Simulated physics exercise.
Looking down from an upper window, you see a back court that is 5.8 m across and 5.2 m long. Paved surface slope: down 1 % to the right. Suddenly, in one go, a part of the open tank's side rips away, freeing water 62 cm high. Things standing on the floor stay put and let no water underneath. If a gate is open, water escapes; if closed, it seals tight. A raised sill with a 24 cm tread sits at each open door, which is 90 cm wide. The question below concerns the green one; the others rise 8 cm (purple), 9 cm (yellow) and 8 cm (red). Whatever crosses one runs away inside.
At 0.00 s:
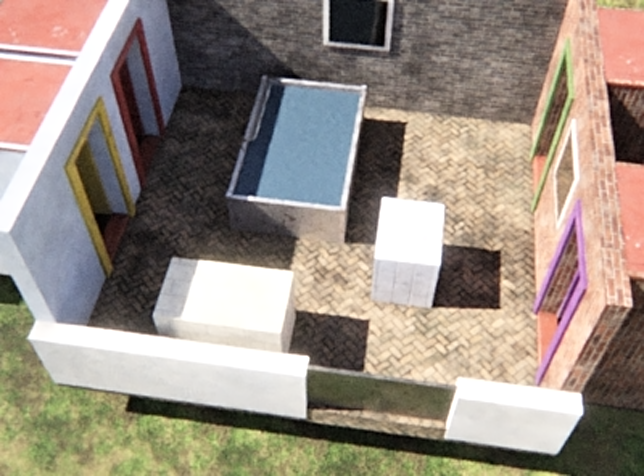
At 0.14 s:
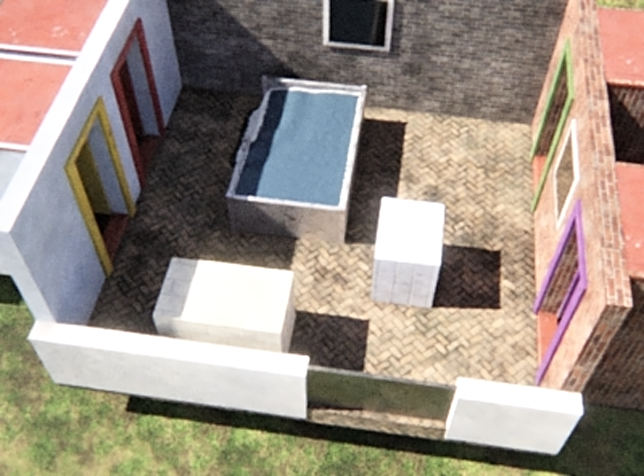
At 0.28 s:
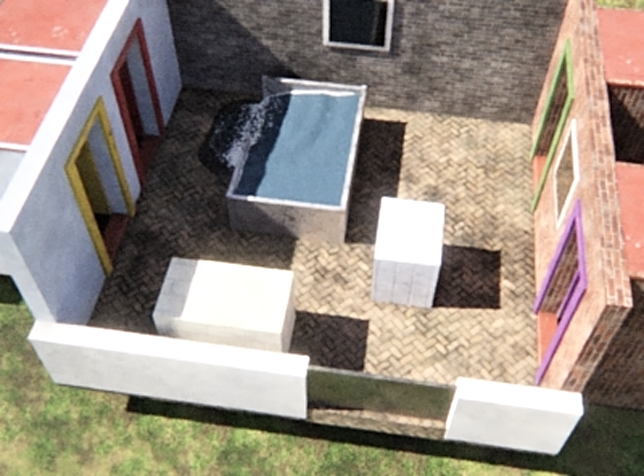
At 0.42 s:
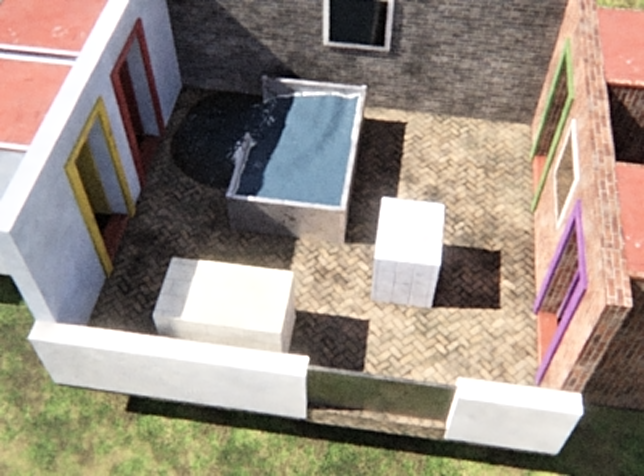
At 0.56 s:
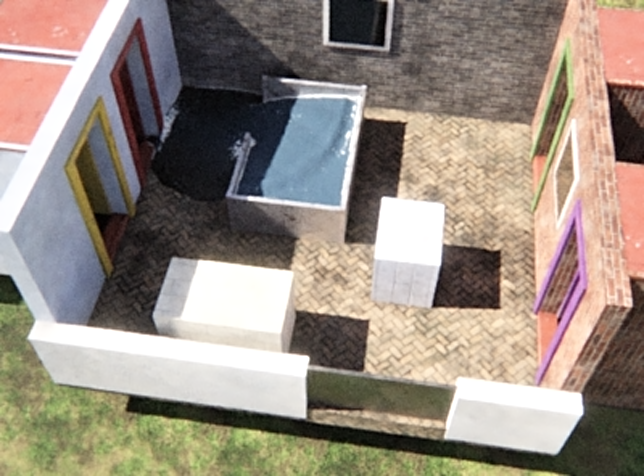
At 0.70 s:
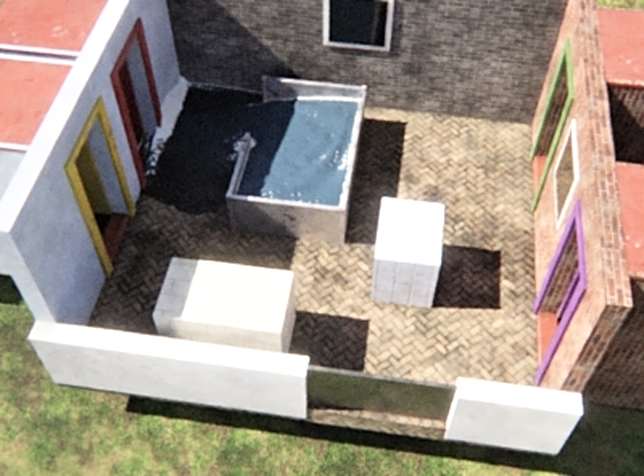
The footage shows a walled court with an open tank of still water and two white blocks; the tank's left side gives way, and water pours out, spreading dark across the paving to the wall by the red doorway.
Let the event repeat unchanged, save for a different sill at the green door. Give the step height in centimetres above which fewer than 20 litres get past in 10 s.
5 cm.
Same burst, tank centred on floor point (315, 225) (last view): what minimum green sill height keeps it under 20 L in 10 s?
In that case about 8.0 cm.
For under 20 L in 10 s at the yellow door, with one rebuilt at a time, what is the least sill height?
For the yellow door, about 8.0 cm.
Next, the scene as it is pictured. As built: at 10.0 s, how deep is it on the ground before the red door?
A ruler would read roughly 5.5 cm.
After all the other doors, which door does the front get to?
It's the purple door.
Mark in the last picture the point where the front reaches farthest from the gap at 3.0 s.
Front tip: Approx. (76, 357) px.
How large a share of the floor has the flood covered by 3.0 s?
The wet part is about 40 per cent.
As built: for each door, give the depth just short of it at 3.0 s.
Green door 0 cm, purple door 0 cm, yellow door 9 cm, red door 22 cm.
After 1.4 s water covers 15 % of the floor, deepest (52 cm) near (181, 92); it has not reached the green door.
After 3.0 s water covers 40 % of the floor, deepest (29 cm) near (218, 111); it has not reached the green door.
After 10.0 s water covers 100 % of the floor, deepest (13 cm) near (408, 352); 5 cm at the green door, 0 litres in over its 15 cm sill.
At the green door as built, the water arrived by 3.9 s and peaked near 9 cm at 4.6 s.
Run again over the same 10 s with other heights there, 28 litres in over 4.5 cm, 13 litres over 6 cm. The limit of 20 litres is kept from about 5 cm up.
